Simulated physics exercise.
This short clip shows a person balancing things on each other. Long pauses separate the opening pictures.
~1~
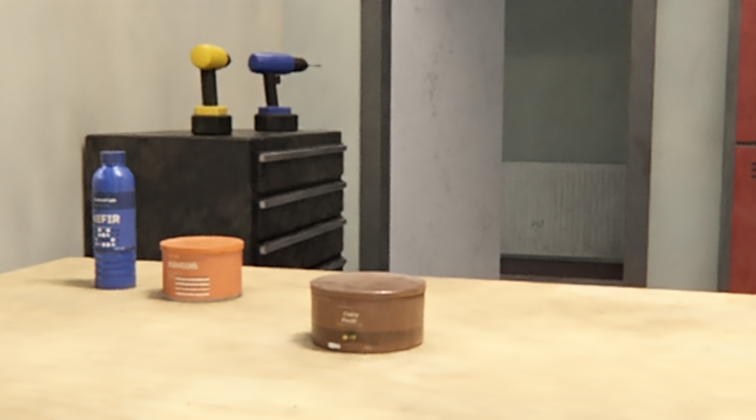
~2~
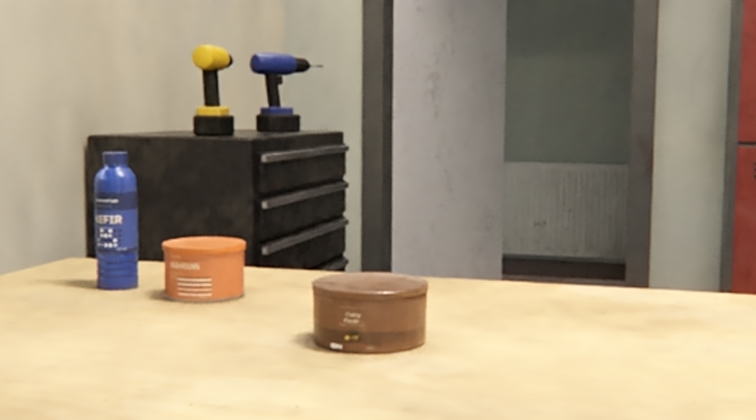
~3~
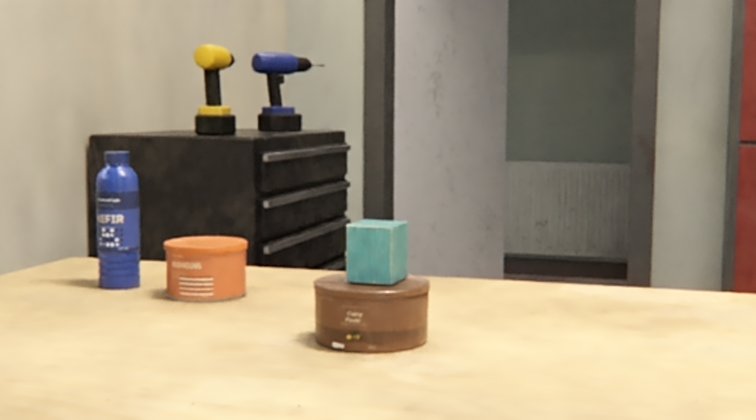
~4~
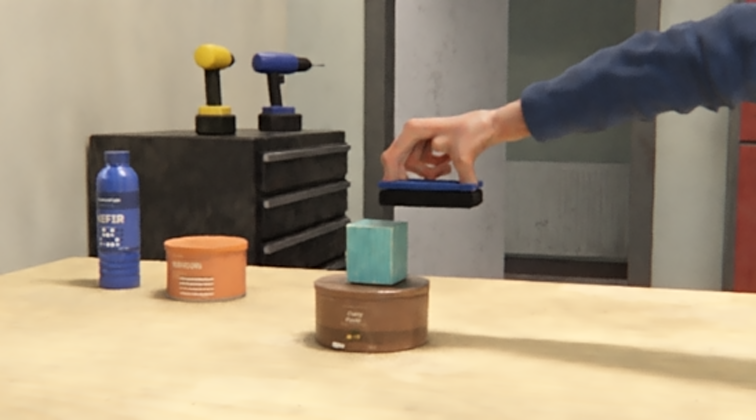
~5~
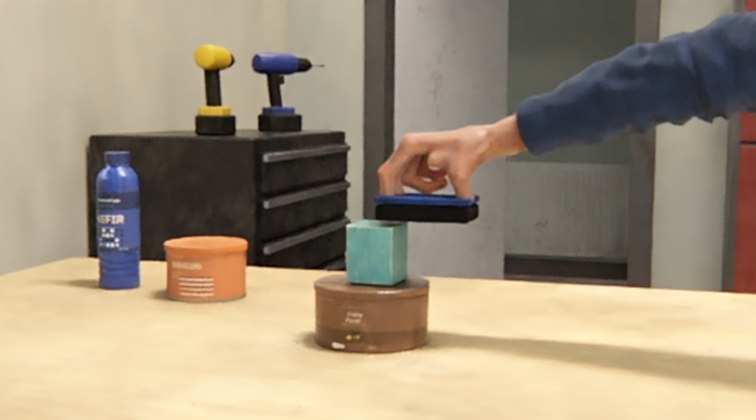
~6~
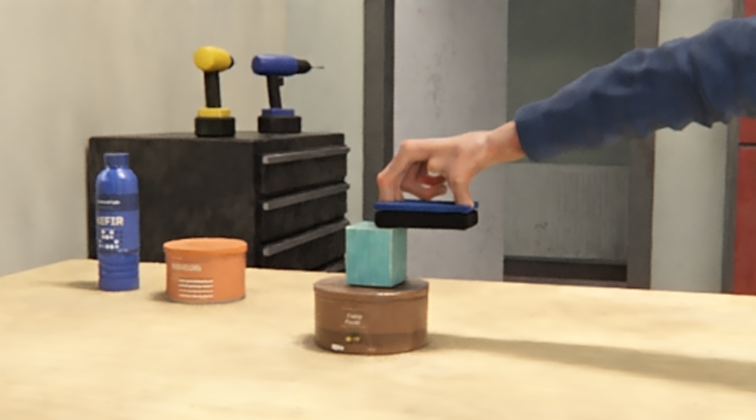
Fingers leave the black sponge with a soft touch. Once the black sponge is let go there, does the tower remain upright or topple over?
It topples over.
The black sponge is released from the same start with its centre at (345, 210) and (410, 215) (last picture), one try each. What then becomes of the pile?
Case 1: Collapse. Case 2: Collapse.
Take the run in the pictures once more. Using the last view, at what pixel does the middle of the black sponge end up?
At about (548, 334).
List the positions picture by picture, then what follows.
In the first frame, the last thing is not in view yet.
In the second frame, the last thing is not in view yet; blue bottle (117, 220).
In the third frame, the last thing is not in view yet; turquoise block (377, 251).
The fourth frame shows on its way; black sponge (431, 194); blue bottle (119, 220).
The fifth frame shows set down, still held; black sponge (427, 208); turquoise block (378, 252).
The sixth frame shows set down, still held; black sponge (427, 215); blue bottle (118, 222).
Then, 0.20 s later than the last frame, black sponge now fallen.
Then, 0.30 s later than the last frame, things are still on the move.
Then, 0.40 s later than the last frame, as before.
When it is over, fallen, black sponge; the other 4 as before. End places, in pixels of the last picture, black sponge near (548, 334). The pile loses its balance.
